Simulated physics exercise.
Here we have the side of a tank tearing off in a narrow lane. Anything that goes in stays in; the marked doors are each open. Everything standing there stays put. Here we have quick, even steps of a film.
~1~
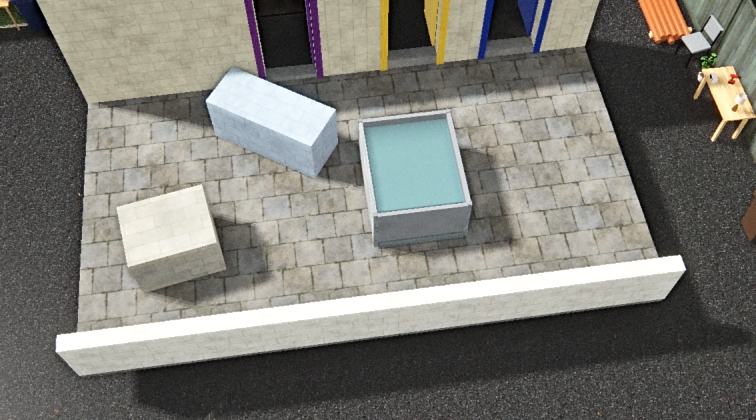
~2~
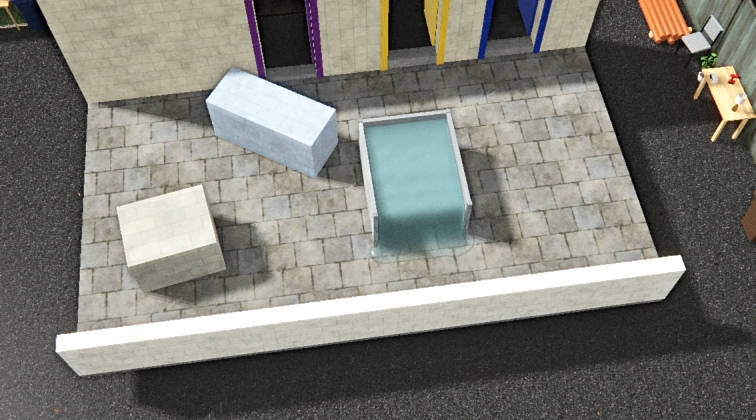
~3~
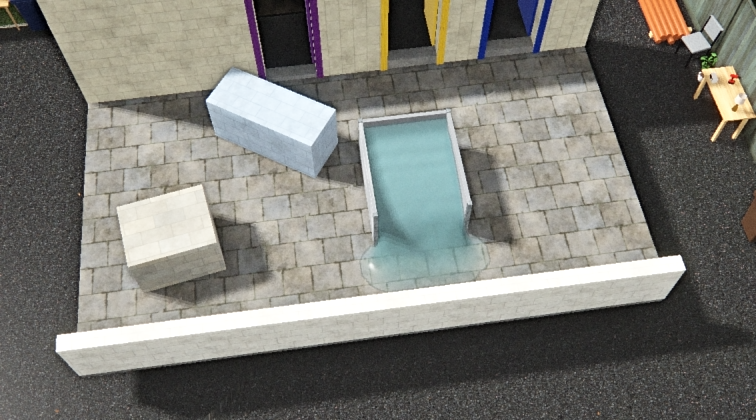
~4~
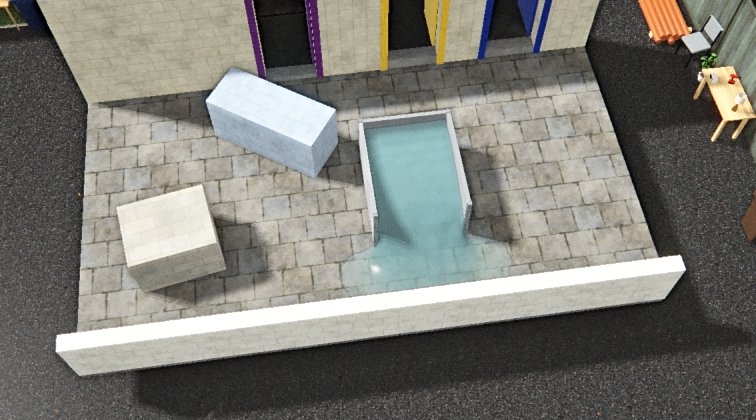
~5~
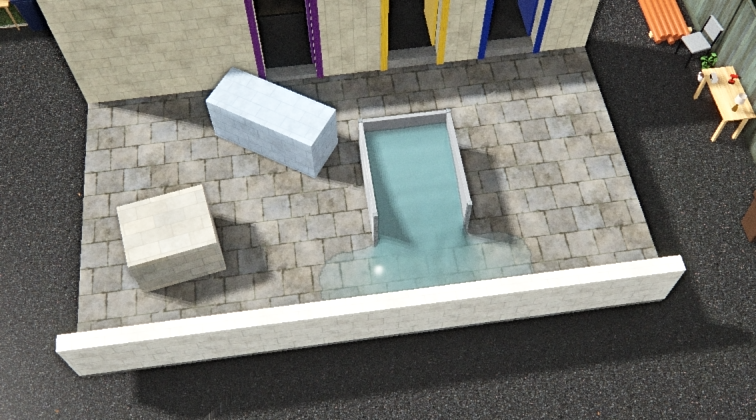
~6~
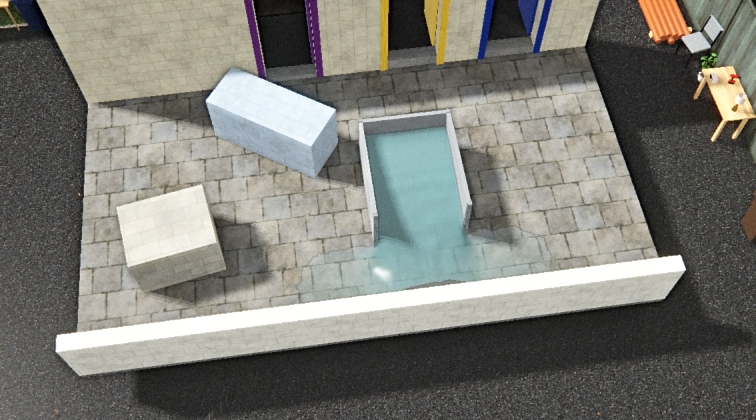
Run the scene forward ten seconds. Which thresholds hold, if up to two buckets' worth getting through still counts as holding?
The yellow door holds; the blue door holds; the purple door holds.
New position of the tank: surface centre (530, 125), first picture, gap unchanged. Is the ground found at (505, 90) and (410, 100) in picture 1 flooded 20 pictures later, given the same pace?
I'd say still dry for the first and still dry for the second.
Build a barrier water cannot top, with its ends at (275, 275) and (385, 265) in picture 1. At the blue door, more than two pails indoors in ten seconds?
The blue door falls short.
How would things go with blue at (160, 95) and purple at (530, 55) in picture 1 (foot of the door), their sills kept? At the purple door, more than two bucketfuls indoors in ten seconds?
My answer is that the purple door stays beneath the limit.
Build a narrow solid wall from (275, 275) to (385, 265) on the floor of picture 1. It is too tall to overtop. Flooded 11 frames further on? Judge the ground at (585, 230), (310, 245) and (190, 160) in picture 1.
Outcome per location, in sequence: Soaking, soaking, unsoaked.
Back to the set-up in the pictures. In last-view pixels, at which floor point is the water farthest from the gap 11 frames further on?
Point: (93, 352) in the last picture's pixels.
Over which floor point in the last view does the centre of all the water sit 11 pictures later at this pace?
That comes out near (403, 257).
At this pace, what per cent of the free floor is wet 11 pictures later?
It should be close to 35 %.
A moment on, water covers 20 % of the floor; the yellow door not reached, the blue door not reached, the purple door not reached.
Next, water covers 35 % of the floor; the yellow door not reached, the blue door not reached, the purple door not reached.
Then, water covers 50 % of the floor; the yellow door not reached, the blue door not reached, the purple door not reached.
Later, water covers 55 % of the floor; the yellow door not reached, the blue door wet at the sill, nothing in, the purple door not reached.
In the end, water covers 45 % of the floor; the yellow door not reached, the blue door wet at the sill, nothing in, the purple door not reached.
